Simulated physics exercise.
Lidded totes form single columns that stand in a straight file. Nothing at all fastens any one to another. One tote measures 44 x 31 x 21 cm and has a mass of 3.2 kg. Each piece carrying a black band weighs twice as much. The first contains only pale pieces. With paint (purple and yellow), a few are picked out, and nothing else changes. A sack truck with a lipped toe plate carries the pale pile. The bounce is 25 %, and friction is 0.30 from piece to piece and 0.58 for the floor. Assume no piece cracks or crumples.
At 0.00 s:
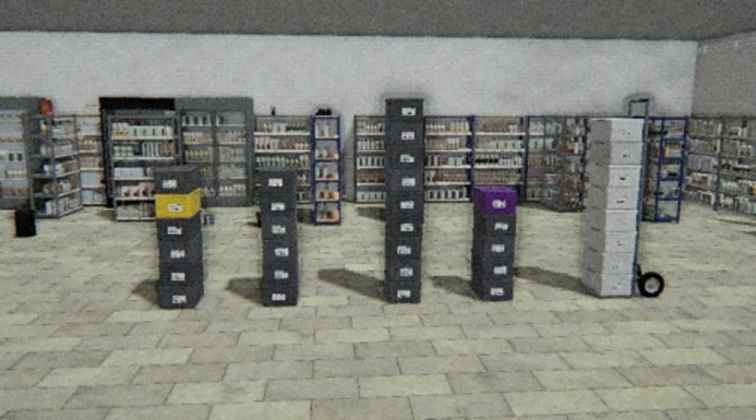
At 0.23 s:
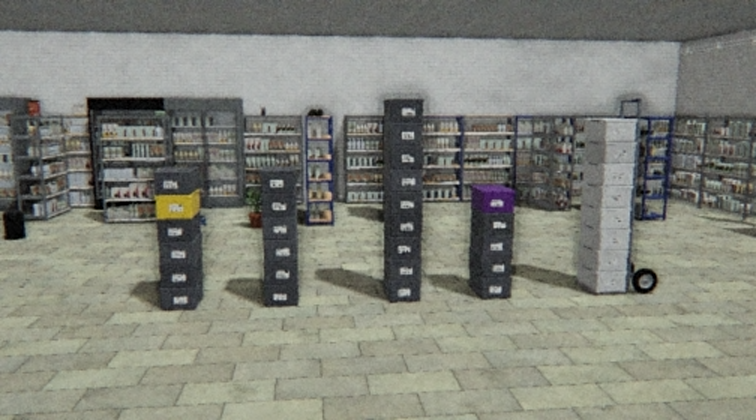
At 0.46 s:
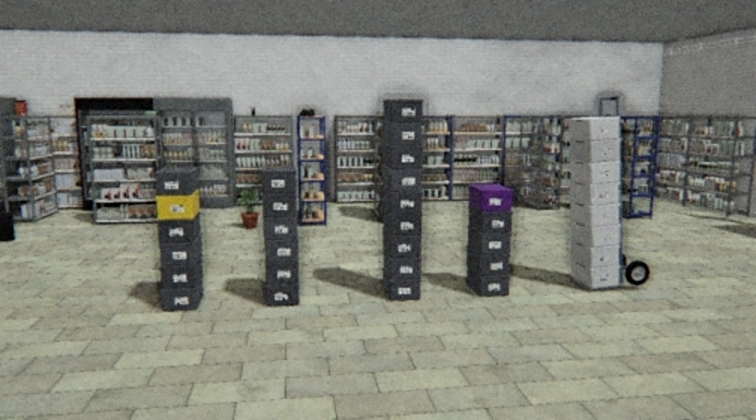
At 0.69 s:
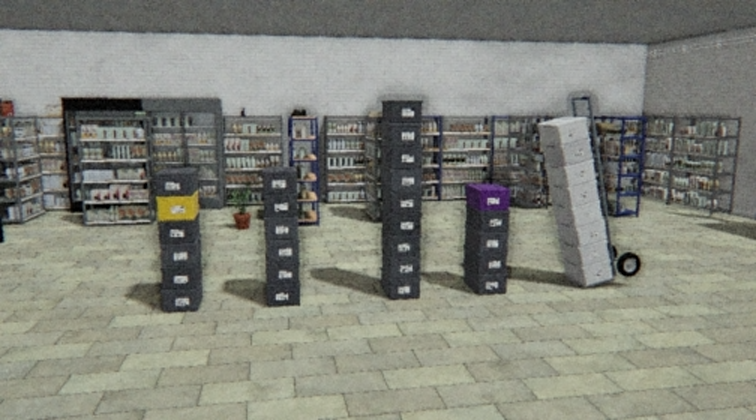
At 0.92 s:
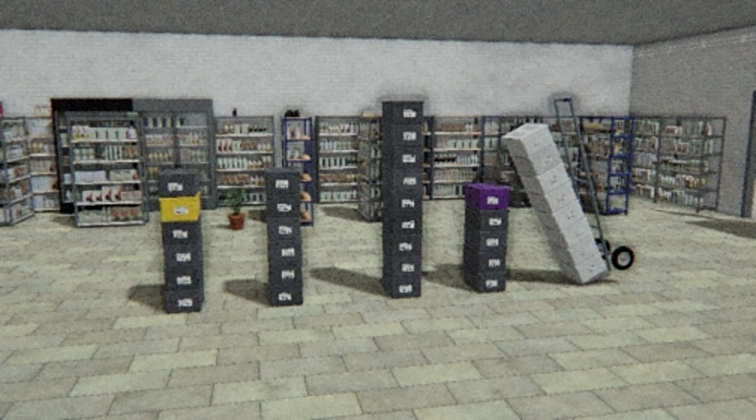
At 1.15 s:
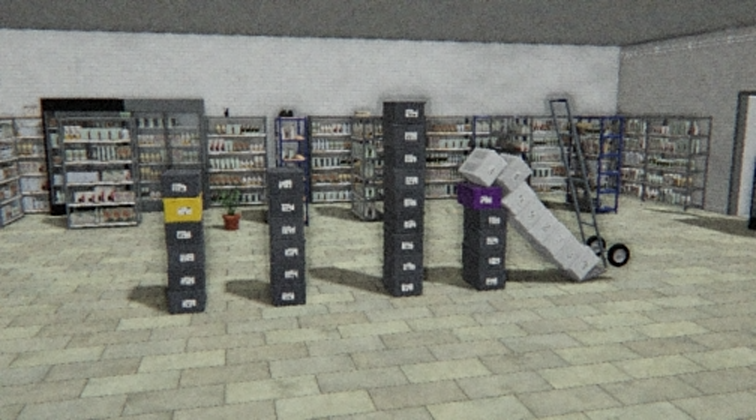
In this clip, a hand truck beside a row of dark stacked boxes tilts left with its tall white stack, which leans further, bends and separates near the top as its upper boxes meet the neighbouring stack topped with purple.
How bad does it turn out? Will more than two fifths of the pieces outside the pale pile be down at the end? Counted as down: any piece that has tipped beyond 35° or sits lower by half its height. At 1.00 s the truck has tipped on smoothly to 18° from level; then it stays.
Yes.
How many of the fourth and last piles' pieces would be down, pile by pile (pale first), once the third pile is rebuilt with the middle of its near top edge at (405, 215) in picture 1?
You'd get fourth 0 and last 0.
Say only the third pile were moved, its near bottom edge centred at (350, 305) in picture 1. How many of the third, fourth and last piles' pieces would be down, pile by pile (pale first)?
You'd end with the third pile at 8, the fourth at 5 and the last at 5 down.
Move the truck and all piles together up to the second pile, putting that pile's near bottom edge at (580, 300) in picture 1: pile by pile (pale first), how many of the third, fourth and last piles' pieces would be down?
Pile by pile, third 0, fourth 0, last 0.
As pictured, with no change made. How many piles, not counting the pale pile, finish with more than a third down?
Tally: 4.
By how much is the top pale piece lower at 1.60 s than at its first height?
Some 50 centimetres.
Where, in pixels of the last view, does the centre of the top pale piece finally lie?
End position: Near (334, 256) px.
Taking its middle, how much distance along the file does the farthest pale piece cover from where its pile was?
It ends around 270 cm away.
After 1.60 s, 8 of the pale pile down; 1 of the 26 other totes down; purple tote 27° from how it stood, 11 cm lower.
After 2.64 s, 8 of the pale pile down; 12 of the 26 other totes down; purple tote 45° from how it stood, 45 cm lower.
After 3.48 s, 8 of the pale pile down; 22 of the 26 other totes down; yellow tote 56° from how it stood, 40 cm lower; purple tote 49° from how it stood, 55 cm lower.
In the end (5.0 s), 8 of the pale pile down; 22 of the 26 other totes down; yellow tote upside down; purple tote 48° from how it stood, 55 cm lower. That is 85 per cent. From the last view, middles, purple tote near (387, 253).
